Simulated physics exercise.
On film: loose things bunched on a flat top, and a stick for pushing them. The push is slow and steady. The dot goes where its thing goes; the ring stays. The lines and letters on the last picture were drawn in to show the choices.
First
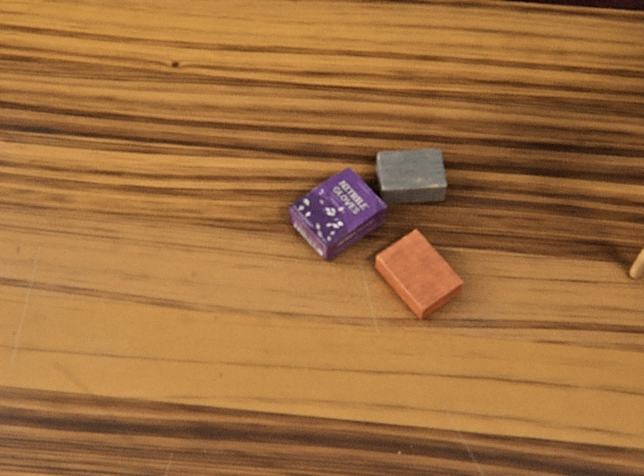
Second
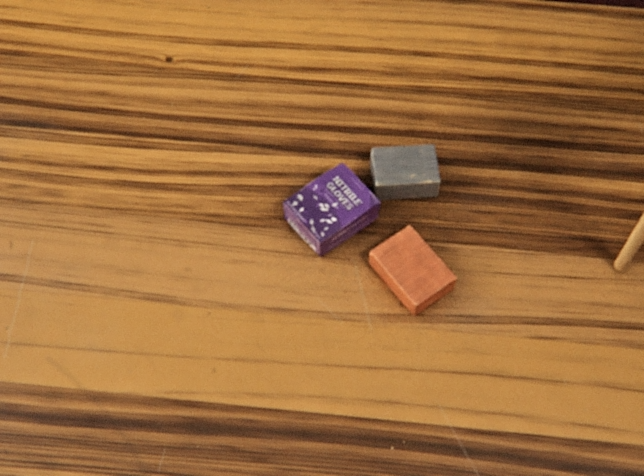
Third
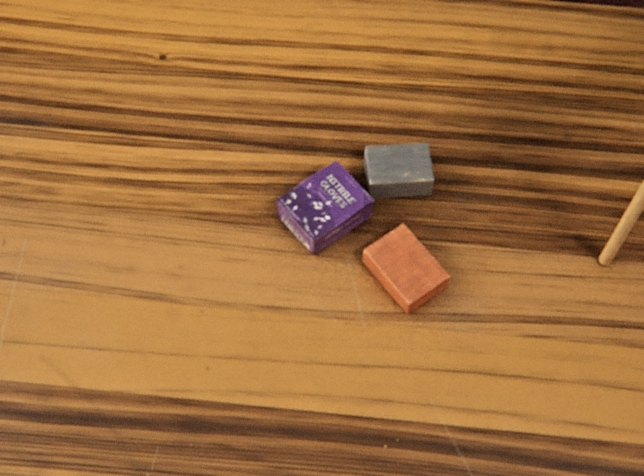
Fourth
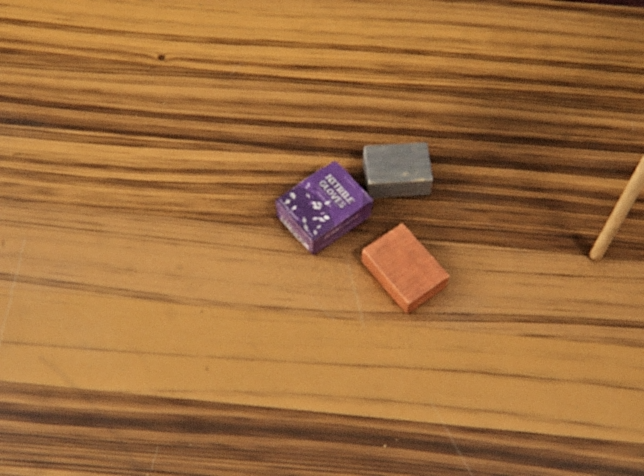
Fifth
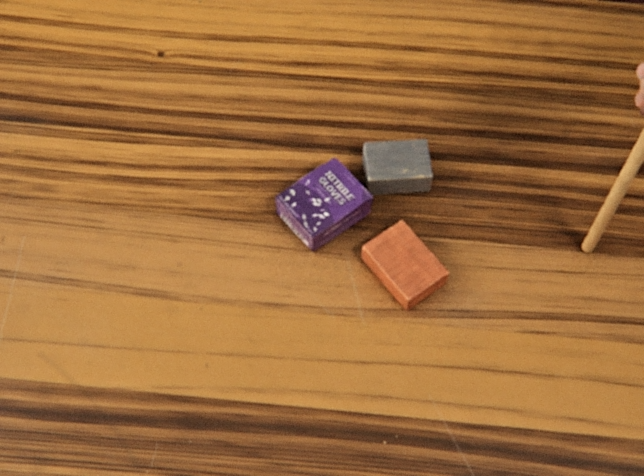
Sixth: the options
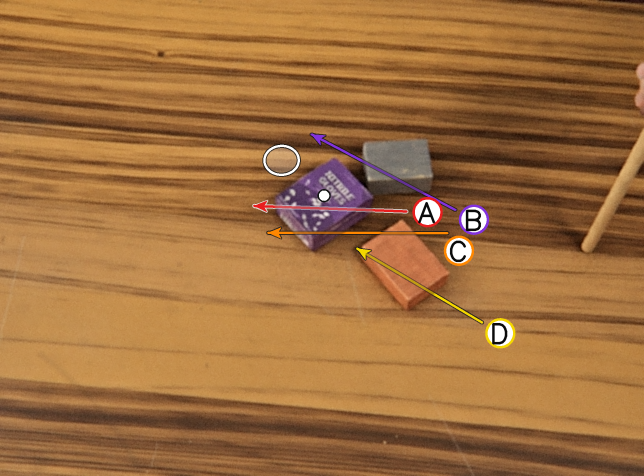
A hand at the right edge eased a thin wooden stick into view and slightly leftward, while the purple box, grey block and orange block stayed bunched together on the striped wooden top, untouched.
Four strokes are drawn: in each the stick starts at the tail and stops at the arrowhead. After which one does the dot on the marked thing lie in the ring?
The dot ends in the ring with D.
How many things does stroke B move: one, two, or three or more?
It moves one.
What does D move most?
The orange block.
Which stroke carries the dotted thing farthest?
A.
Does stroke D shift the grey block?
No.
On the marked copy, A from (407, 211) to (254, 206); B from (455, 210) to (312, 134); C from (448, 233) to (268, 233); D from (482, 323) to (357, 249); the ring at (281, 160); the white dot at (324, 196).
With D. Early on, foot of the stick (436, 296); purple box (324, 204).
Further on, foot of the stick (391, 270); purple box (309, 193); orange block (361, 236).
At the end, foot of the stick (357, 249); purple box (282, 170); orange block (329, 215); the dot on the purple box is in the ring.
As for the rest, A leaves the dotted thing at (198, 210); B leaves the dotted thing at (324, 204); C leaves the dotted thing at (302, 191).
